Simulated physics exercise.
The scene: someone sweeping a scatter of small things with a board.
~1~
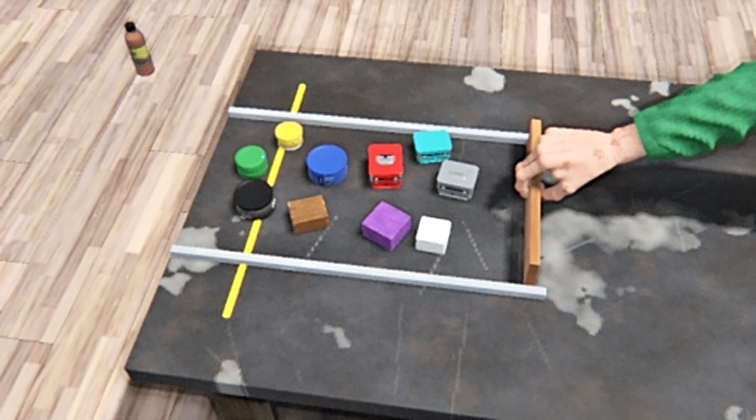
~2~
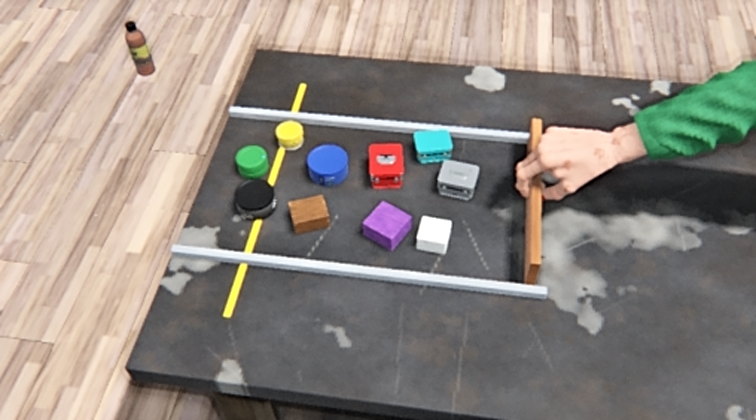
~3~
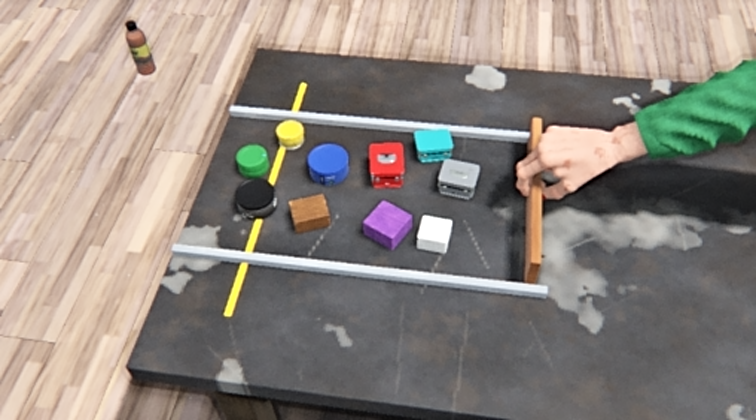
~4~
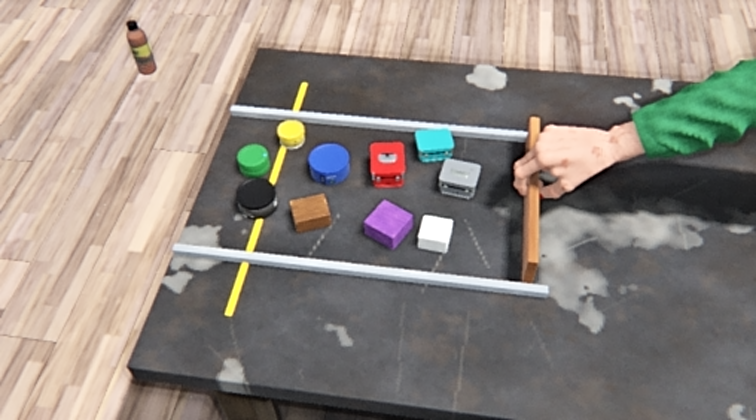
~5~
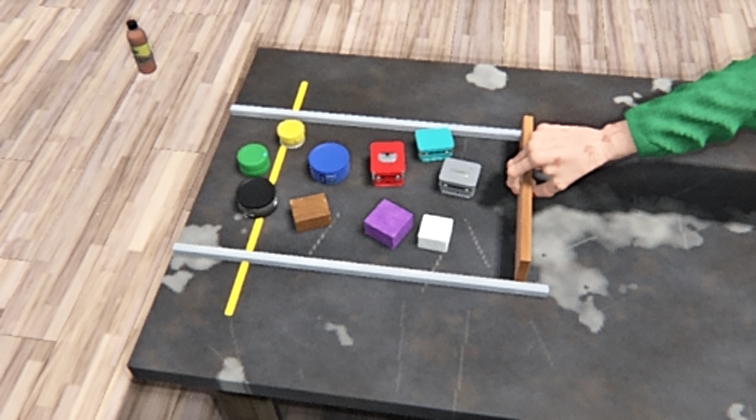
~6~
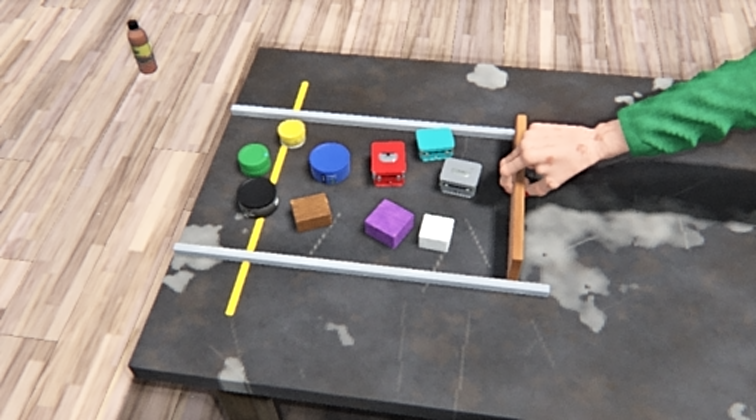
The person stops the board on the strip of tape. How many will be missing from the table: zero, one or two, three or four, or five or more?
The number that fall off is three or four.
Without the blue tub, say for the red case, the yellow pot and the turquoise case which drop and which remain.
The red case survives; the yellow pot holds on; the turquoise case is kept.
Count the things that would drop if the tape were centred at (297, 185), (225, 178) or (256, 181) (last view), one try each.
It would be 2, 7 and 4.
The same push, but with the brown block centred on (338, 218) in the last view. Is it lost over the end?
The brown block goes over.
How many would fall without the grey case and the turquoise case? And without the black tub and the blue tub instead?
The counts: 3 and 2.
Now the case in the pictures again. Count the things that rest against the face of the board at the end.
3 of them.
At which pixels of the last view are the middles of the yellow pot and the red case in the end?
The yellow pot stops around (243, 128); the red case around (232, 148).
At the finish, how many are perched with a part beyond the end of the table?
The number is 0.
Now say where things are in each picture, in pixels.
Green lid (252, 163); black tub (255, 200); yellow pot (290, 136); board (533, 199); tape (270, 185), in the first picture.
Black tub (256, 200); turquoise case (433, 147), in the second picture.
Yellow pot (291, 135); purple block (388, 225), in the third picture.
Green lid (254, 161); brown block (311, 214), in the fourth picture.
Black tub (257, 198); grey case (459, 179), in the fifth picture.
Green lid (255, 160); black tub (258, 198); yellow pot (292, 134); board (517, 194); tape (273, 183), in the sixth picture.
Early on, none off yet; green lid at rest near (255, 160); black tub at rest near (258, 198); yellow pot at rest near (292, 134).
A while later, none off yet; green lid travelled about its own width near (236, 160); black tub travelled about its own width near (232, 193); yellow pot at rest near (291, 134).
Finally, the number that fall off is three or four; lost, blue tub, brown block, black tub and green lid.
